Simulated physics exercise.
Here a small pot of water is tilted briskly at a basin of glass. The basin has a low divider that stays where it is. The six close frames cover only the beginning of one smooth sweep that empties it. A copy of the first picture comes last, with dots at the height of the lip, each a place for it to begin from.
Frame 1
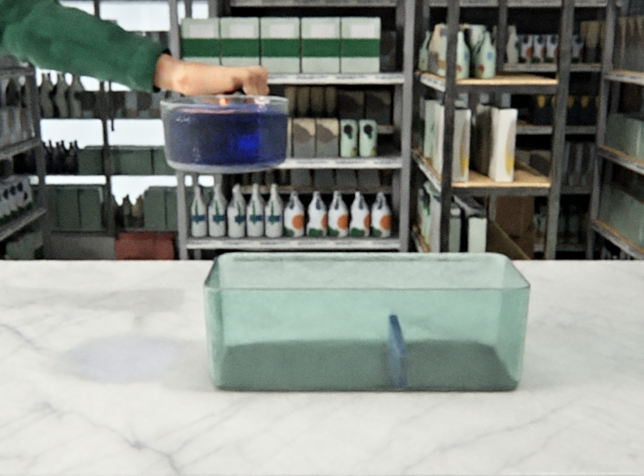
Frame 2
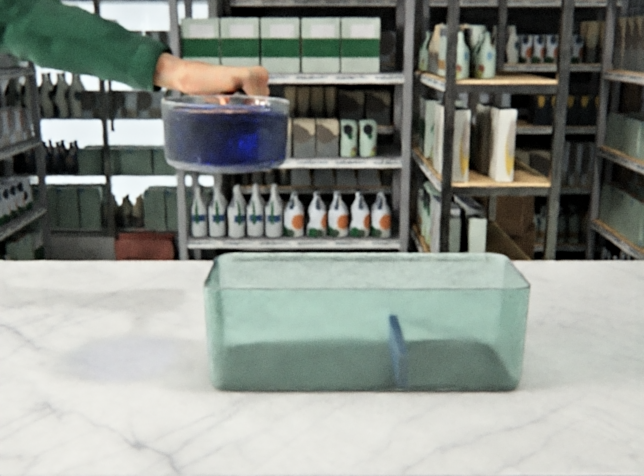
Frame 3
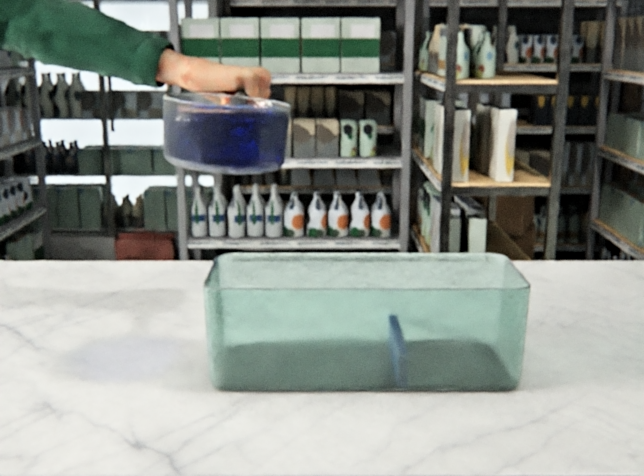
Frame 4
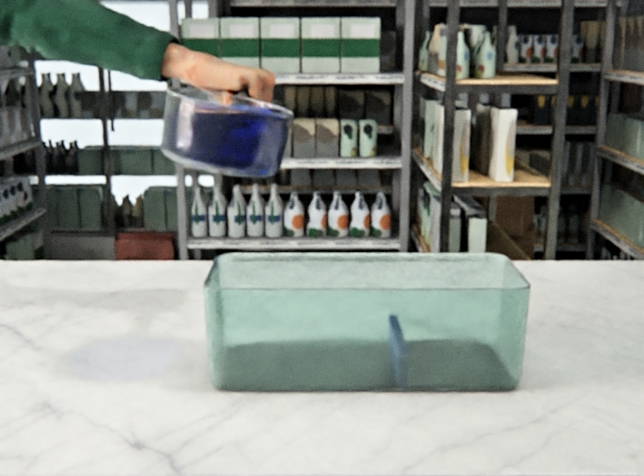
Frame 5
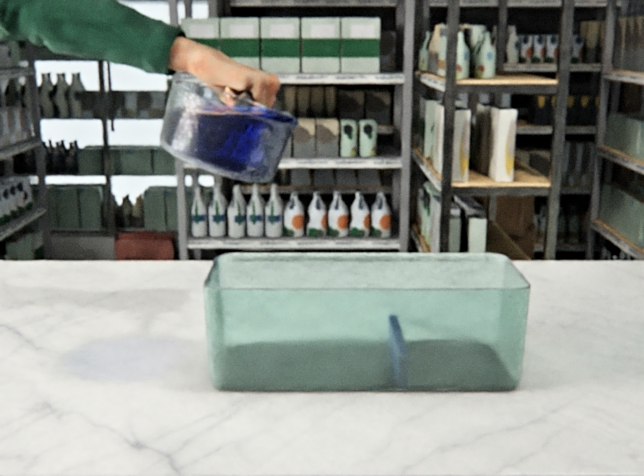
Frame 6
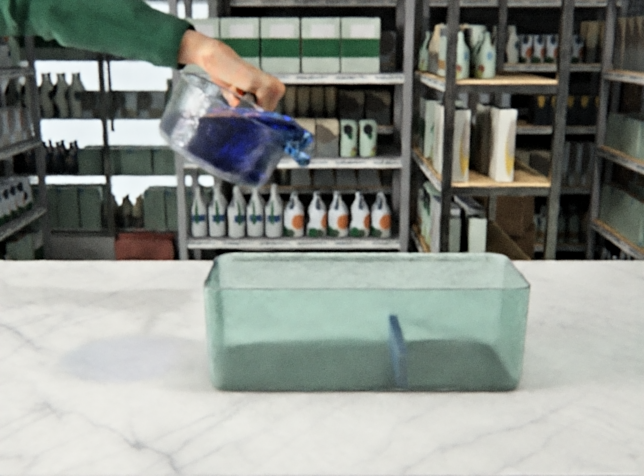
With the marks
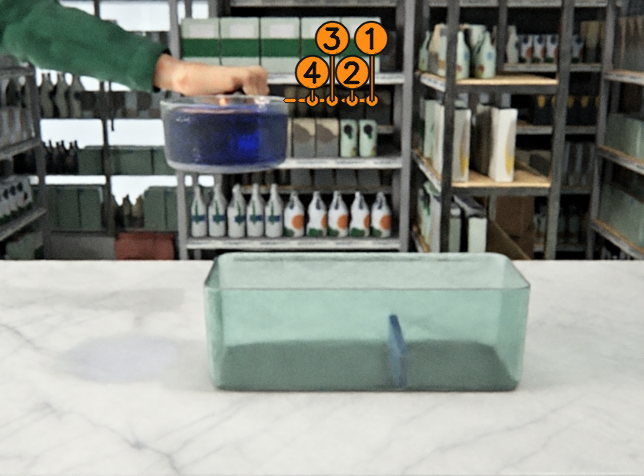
A hand in a green sleeve tilting a clear pot of blue water rightward above a glass basin, water starting over the lip.
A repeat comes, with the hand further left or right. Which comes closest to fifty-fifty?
3 is best.
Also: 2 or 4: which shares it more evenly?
That would be 2.
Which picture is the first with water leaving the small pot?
In picture 5.
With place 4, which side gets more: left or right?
The left one.
On the marked copy, 1 at (371, 100); 2 at (352, 100); 3 at (332, 100); 4 at (312, 100).
Choosing 1, about 27 % ends left of the wall and 72 % right of it.
Choosing 2, about 35 % ends left of the wall and 64 % right of it.
Choosing 3, about 48 % ends left of the wall and 50 % right of it.
Choosing 4, about 73 % ends left of the wall and 25 % right of it.
